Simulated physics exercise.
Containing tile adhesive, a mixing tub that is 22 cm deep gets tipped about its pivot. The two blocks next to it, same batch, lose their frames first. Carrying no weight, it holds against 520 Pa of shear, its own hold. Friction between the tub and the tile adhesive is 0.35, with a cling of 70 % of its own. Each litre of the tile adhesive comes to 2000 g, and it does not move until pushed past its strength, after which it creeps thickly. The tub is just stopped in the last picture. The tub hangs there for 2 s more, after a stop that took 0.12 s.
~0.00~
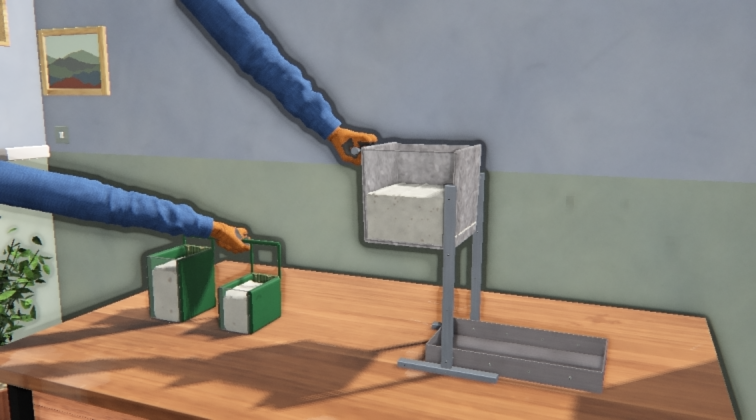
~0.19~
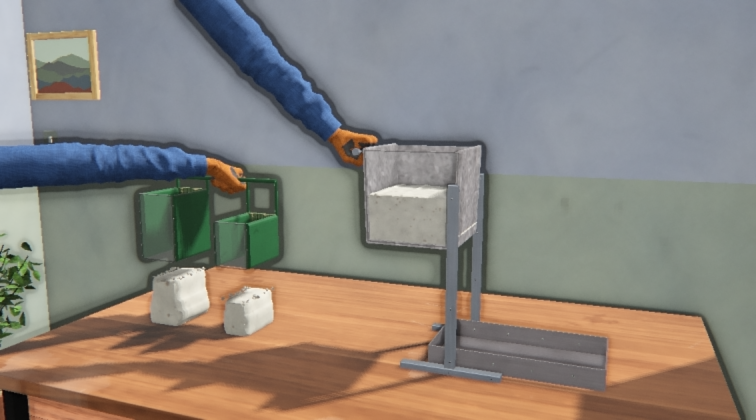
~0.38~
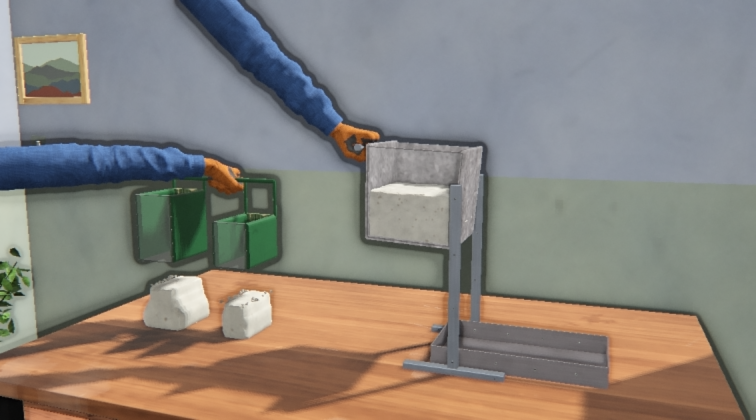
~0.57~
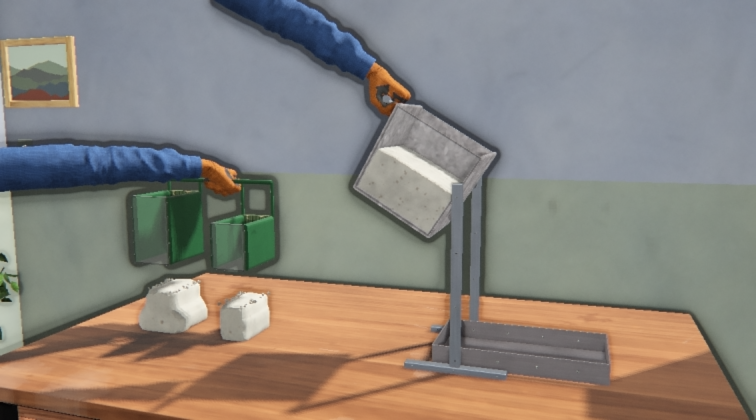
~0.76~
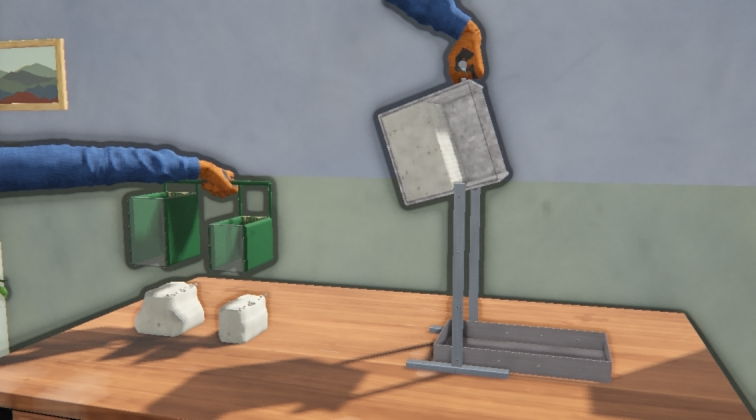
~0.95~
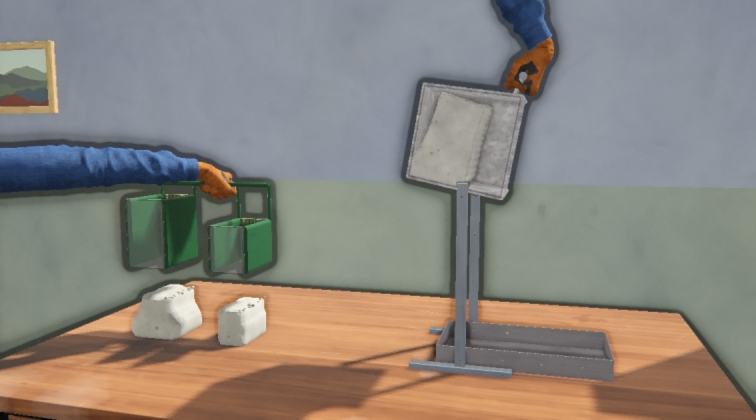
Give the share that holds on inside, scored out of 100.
About 55 per cent.
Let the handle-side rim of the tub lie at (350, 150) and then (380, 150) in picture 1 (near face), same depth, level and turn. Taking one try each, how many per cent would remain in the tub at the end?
Roughly 45 %, then 60 %.
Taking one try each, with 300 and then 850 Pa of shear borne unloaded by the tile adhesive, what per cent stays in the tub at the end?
Respectively 45 % and 50 %.
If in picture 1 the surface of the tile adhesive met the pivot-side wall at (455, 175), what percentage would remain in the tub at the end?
About 40 %.
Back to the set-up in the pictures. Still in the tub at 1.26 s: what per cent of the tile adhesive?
I'd say close to 55 %.
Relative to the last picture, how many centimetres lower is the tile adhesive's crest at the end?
Roughly 13 cm.
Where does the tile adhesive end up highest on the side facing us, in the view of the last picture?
I'd say it peaks at roughly (442, 152) in the last picture.
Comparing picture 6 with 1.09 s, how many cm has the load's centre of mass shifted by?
About 7 cm.
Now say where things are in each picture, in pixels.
In the first picture, handle-side rim at (365, 149), tilt 0 degrees; highest point of the tile adhesive at (382, 194); test blocks 16 cm, 10 cm high (left to right).
In the second picture, handle-side rim at (367, 150), tilt 0 degrees; highest point of the tile adhesive at (384, 195); test blocks 14 cm, 9.9 cm high (left to right).
In the third picture, handle-side rim at (370, 146), tilt 3 degrees; highest point of the tile adhesive at (375, 191); test blocks 12 cm, 9.9 cm high (left to right).
In the fourth picture, handle-side rim at (400, 106), tilt 31 degrees; highest point of the tile adhesive at (378, 150); test blocks 12 cm, 9.9 cm high (left to right).
In the fifth picture, handle-side rim at (470, 84), tilt 72 degrees; highest point of the tile adhesive at (425, 104); test blocks 12 cm, 9.8 cm high (left to right).
In the sixth picture, handle-side rim at (522, 99), tilt 100 degrees; highest point of the tile adhesive at (446, 94); test blocks 12 cm, 9.8 cm high (left to right).
By 1.09 s, the tub is at 100 degrees and holds 98 %.
By 1.26 s, the tub is at 100 degrees and holds 56 %.
By 1.43 s, the tub is at 100 degrees and holds 55 %.
By 1.60 s, the tub is at 100 degrees and holds 55 %.
By 2.95 s, at the end, the tub is at 100 degrees and holds 55 %.
